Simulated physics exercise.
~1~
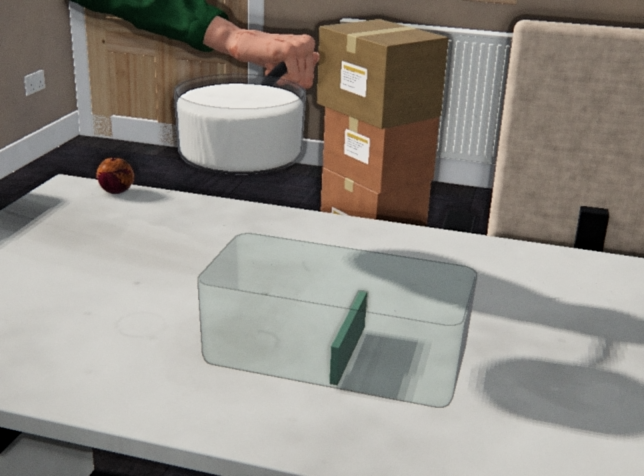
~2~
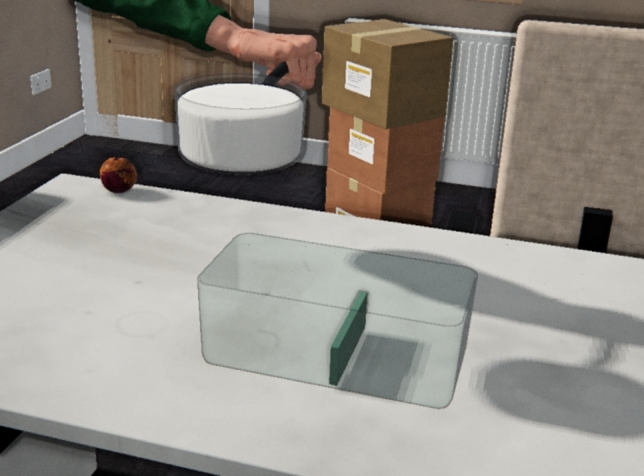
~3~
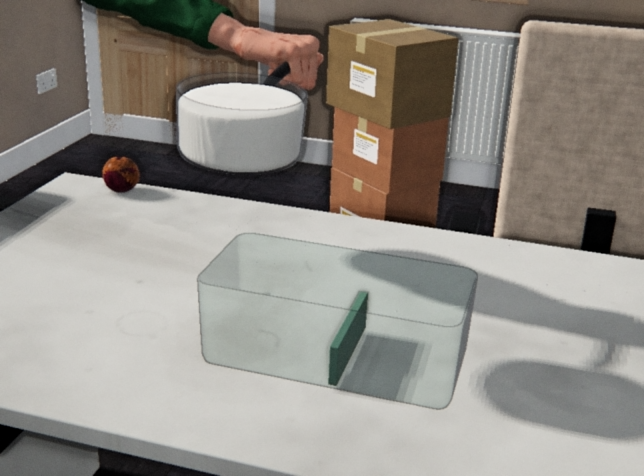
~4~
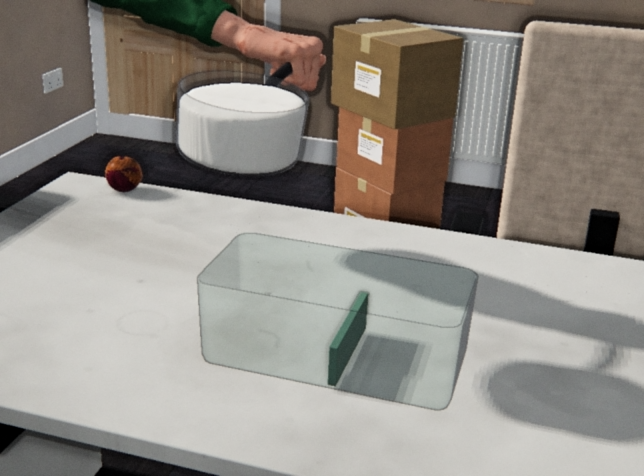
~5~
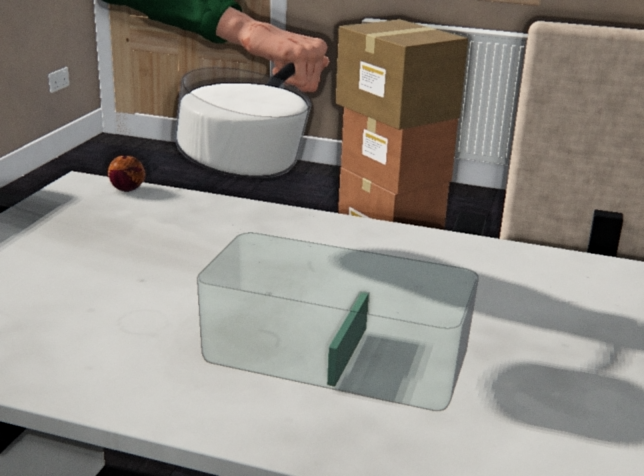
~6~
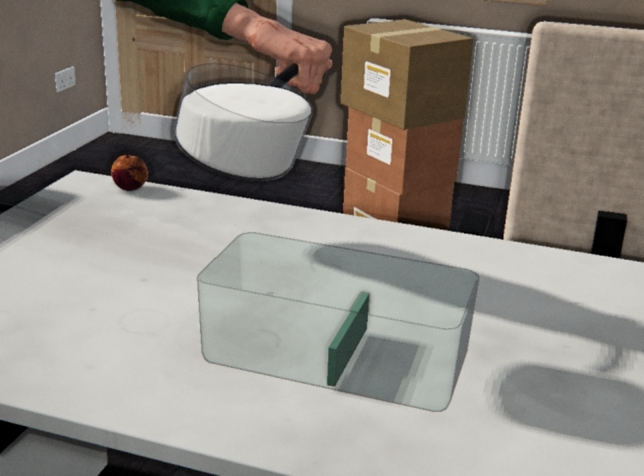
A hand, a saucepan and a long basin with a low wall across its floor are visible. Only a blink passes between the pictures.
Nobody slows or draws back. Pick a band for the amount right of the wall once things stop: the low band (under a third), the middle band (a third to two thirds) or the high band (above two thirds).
The middle band.
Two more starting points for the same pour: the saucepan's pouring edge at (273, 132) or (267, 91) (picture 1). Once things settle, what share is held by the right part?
It comes out at around 5 percent and then around 15 percent.
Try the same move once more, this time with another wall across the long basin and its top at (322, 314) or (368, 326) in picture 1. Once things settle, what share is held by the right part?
First try close to 75 percent, second try close to 35 percent.
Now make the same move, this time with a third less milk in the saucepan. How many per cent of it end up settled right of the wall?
Roughly 35 in a hundred.
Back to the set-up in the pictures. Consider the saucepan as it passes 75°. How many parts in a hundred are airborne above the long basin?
It's close to 40 percent.
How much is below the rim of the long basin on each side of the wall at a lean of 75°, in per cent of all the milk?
About 5 % left and about 15 % right.
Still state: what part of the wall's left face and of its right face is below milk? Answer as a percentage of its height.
Left side roughly 30, right side roughly 60.
A moment on, the saucepan is tipped on its side and 44 per cent is still to pour, 4 is left of the wall and 14 right of it.
Next, the saucepan is tipped right over and 6 per cent is still to pour, 27 is left of the wall and 57 right of it.
Then the saucepan is tipped right over and 0 per cent is still to pour, 41 is left of the wall and 57 right of it.
Later the saucepan is tipped right over and 0 per cent is still to pour, 41 is left of the wall and 58 right of it.
Finally, 41 per cent lies left of the wall, 58 right of it and 1 outside.
